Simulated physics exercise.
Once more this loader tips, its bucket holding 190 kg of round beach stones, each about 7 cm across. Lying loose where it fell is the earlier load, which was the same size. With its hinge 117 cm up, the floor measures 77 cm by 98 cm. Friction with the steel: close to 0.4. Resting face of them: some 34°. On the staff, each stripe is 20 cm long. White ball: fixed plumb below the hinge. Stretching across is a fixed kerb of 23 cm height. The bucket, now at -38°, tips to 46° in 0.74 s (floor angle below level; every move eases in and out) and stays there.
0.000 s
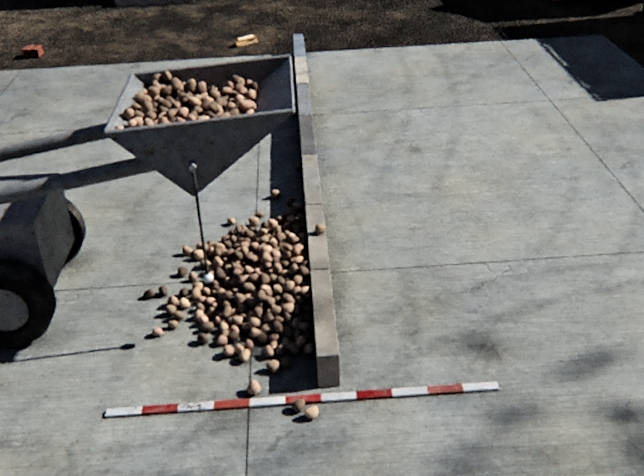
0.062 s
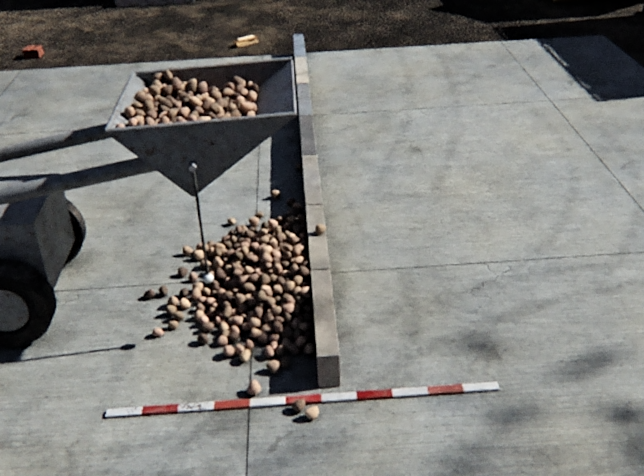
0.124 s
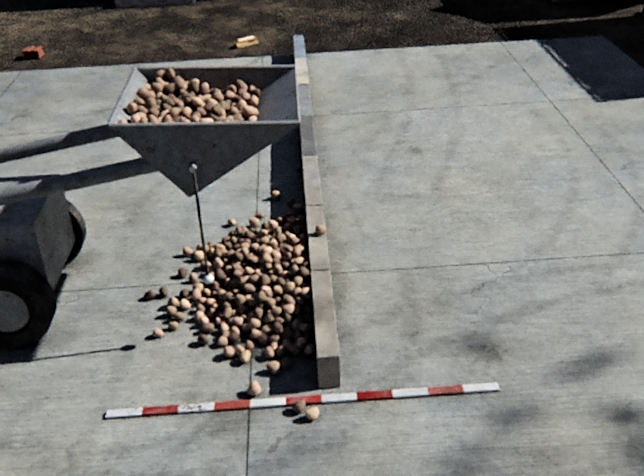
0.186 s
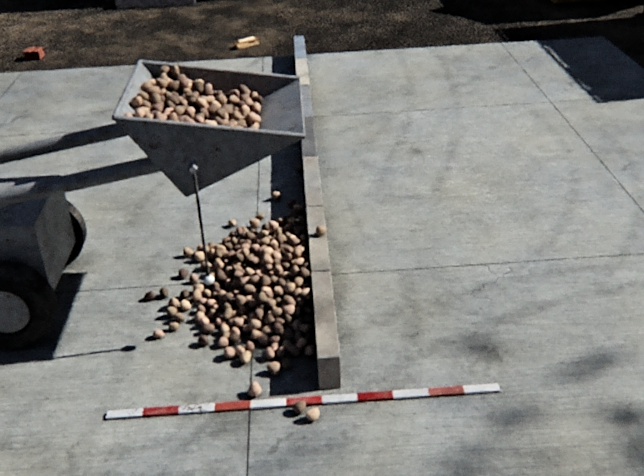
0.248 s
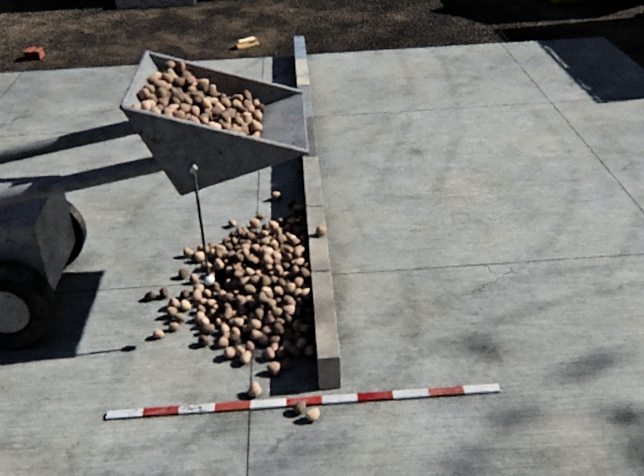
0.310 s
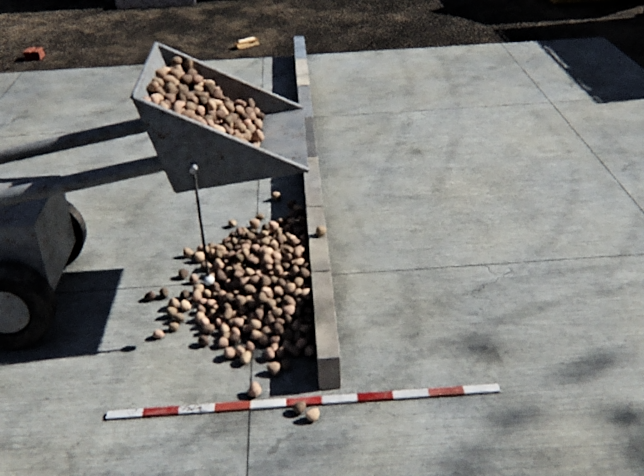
A grey metal bucket heaped with round tan stones, carried on the arms of a wheeled loader at the left, tilts slowly and then faster, its left side rising and its right lip dipping while the stones ride inside. Below it, a loose pile of similar stones lies still against a low pale kerb, behind a red-and-white striped staff. The fixed view looks down on sunlit concrete slabs with dark soil beyond.
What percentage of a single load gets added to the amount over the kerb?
49 %.
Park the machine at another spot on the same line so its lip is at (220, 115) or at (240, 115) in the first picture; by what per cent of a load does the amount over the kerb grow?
Around 5 and 10 percent respectively.
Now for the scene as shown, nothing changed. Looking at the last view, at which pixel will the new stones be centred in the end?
They end up centred around (325, 275).
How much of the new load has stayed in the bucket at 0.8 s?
Roughly 65 parts in a hundred of the load.
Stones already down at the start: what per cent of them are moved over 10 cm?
Close to 5 per cent.
After 0.6 s the floor is at 32°; in per cent of one load, 100 in the bucket, 100 on this side of the kerb; the foremost stones are at (307, 246).
After 0.8 s the floor is at 46°; in per cent of one load, 64 in the bucket, 136 on this side of the kerb; the foremost stones are at (312, 230).
After 1.2 s the floor is at 46°; in per cent of one load, 4 in the bucket, 164 on this side of the kerb, 32 over the kerb; the foremost stones are at (431, 275).
After 3.6 s the floor is at 46°; in per cent of one load, 0 in the bucket, 151 on this side of the kerb, 49 over the kerb; the foremost stones are past the picture's edge. Net gain over the kerb, 49.
